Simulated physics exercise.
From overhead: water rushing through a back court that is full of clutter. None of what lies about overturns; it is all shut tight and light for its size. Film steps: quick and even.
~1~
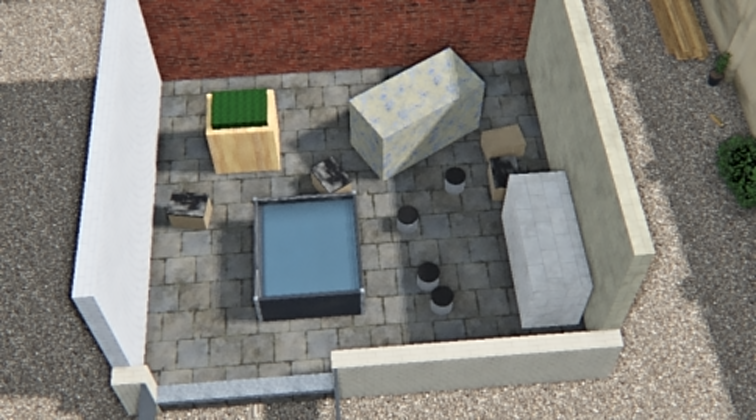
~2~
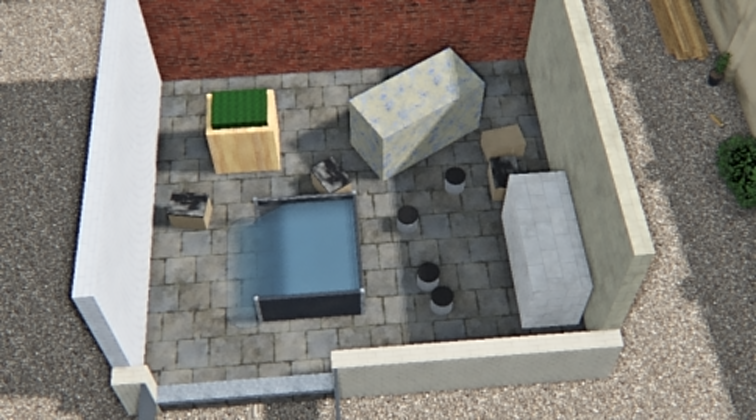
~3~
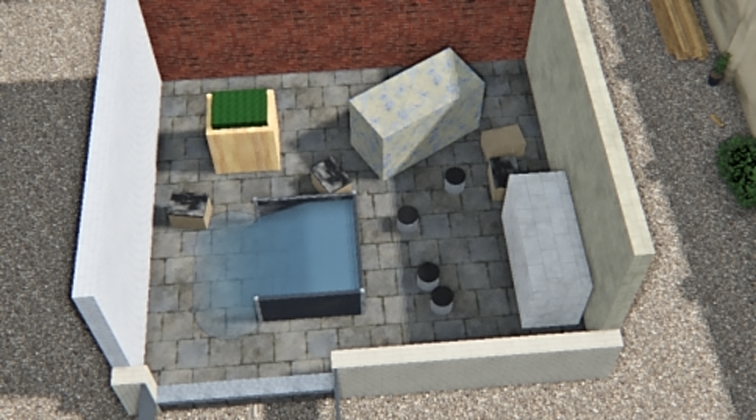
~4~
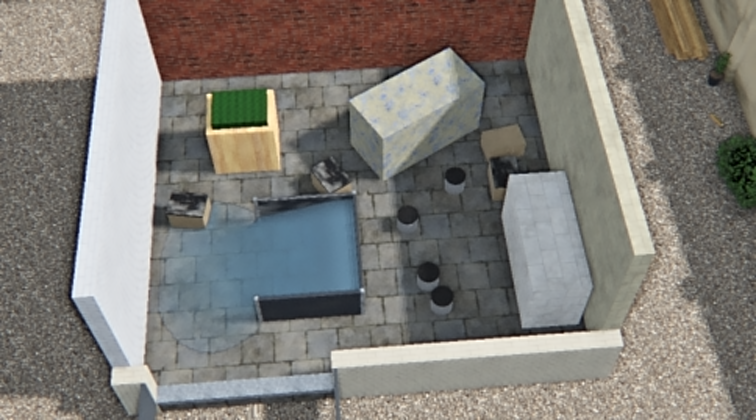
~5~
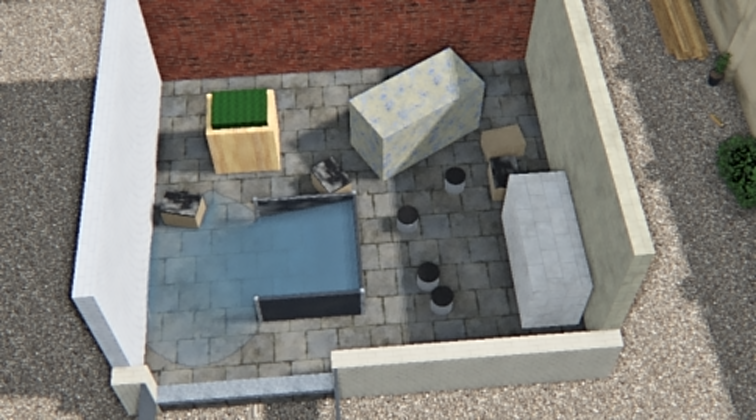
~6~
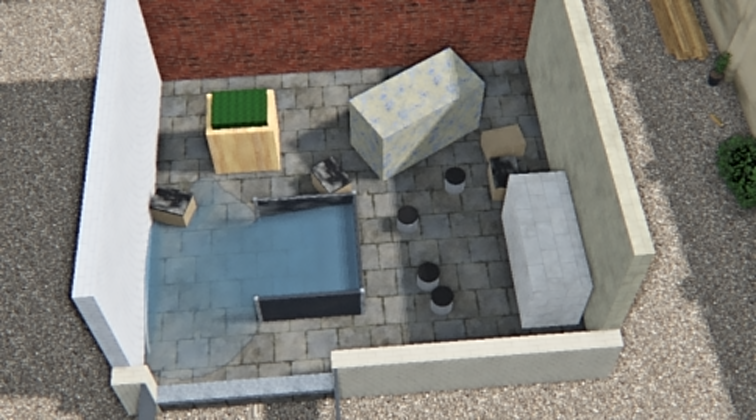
Blue water pours leftward out of a dark-edged square tank in a paved, walled court with a red brick back wall, seen from high above by a still camera. A wooden planter topped with green, a large pale slanted block, small dark-topped cylinders and a light grey slab stand around it. The water spreads across the paving to the white left wall, and a small box there shifts slightly left.
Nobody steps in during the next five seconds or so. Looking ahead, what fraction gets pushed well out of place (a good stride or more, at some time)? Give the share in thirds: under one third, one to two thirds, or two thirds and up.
It stays in the bottom third.
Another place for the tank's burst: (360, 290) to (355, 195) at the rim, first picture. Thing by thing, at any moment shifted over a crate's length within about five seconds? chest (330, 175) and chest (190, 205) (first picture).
The first: Stayed short; the second: Stayed short.
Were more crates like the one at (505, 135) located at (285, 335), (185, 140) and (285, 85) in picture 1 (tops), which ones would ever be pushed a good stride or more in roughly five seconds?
Listed in order: Hardly budges, displaced, then displaced.
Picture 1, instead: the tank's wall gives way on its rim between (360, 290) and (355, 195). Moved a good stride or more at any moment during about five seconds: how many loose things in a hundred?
Near 80 %.
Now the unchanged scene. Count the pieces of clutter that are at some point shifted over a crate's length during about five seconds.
1 in all.
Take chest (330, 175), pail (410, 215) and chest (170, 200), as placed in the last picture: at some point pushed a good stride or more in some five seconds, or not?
In that order: No, less than that, yes.
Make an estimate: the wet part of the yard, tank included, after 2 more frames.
25 per cent or so.
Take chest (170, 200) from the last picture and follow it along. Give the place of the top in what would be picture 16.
Estimated position: Around (196, 105).
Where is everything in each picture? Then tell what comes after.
The first frame shows a chest at (188, 203) rests on the ground; a pail at (429, 272) rests on the ground; 0 of 8 have shifted.
The second frame shows a chest at (188, 203) rests on the ground; a pail at (429, 272), on the bottom; 0 of 8 have shifted.
The third frame shows a chest at (188, 203) rests on the ground; a pail at (429, 272) rests on the ground; 0 of 8 have shifted.
The fourth frame shows a chest at (187, 203), on the bottom; a pail at (429, 272) rests on the ground; 0 of 8 have shifted.
The fifth frame shows a chest at (181, 202), on the bottom, close to its start; a pail at (429, 272), on the bottom; 1 of 8 have shifted.
The sixth frame shows a chest at (171, 200), on the bottom, close to its start; a pail at (429, 272) rests on the ground; 1 of 8 have shifted.
A moment on, 0 of 8 are well off their spots; 0 afloat.
Next, 1 of 8 are well off their spots; 1 afloat.
Later, 1 of 8 are well off their spots; 0 afloat.
In the end, 1 of 8 are well off their spots, and 1 have been at some point; 0 afloat.
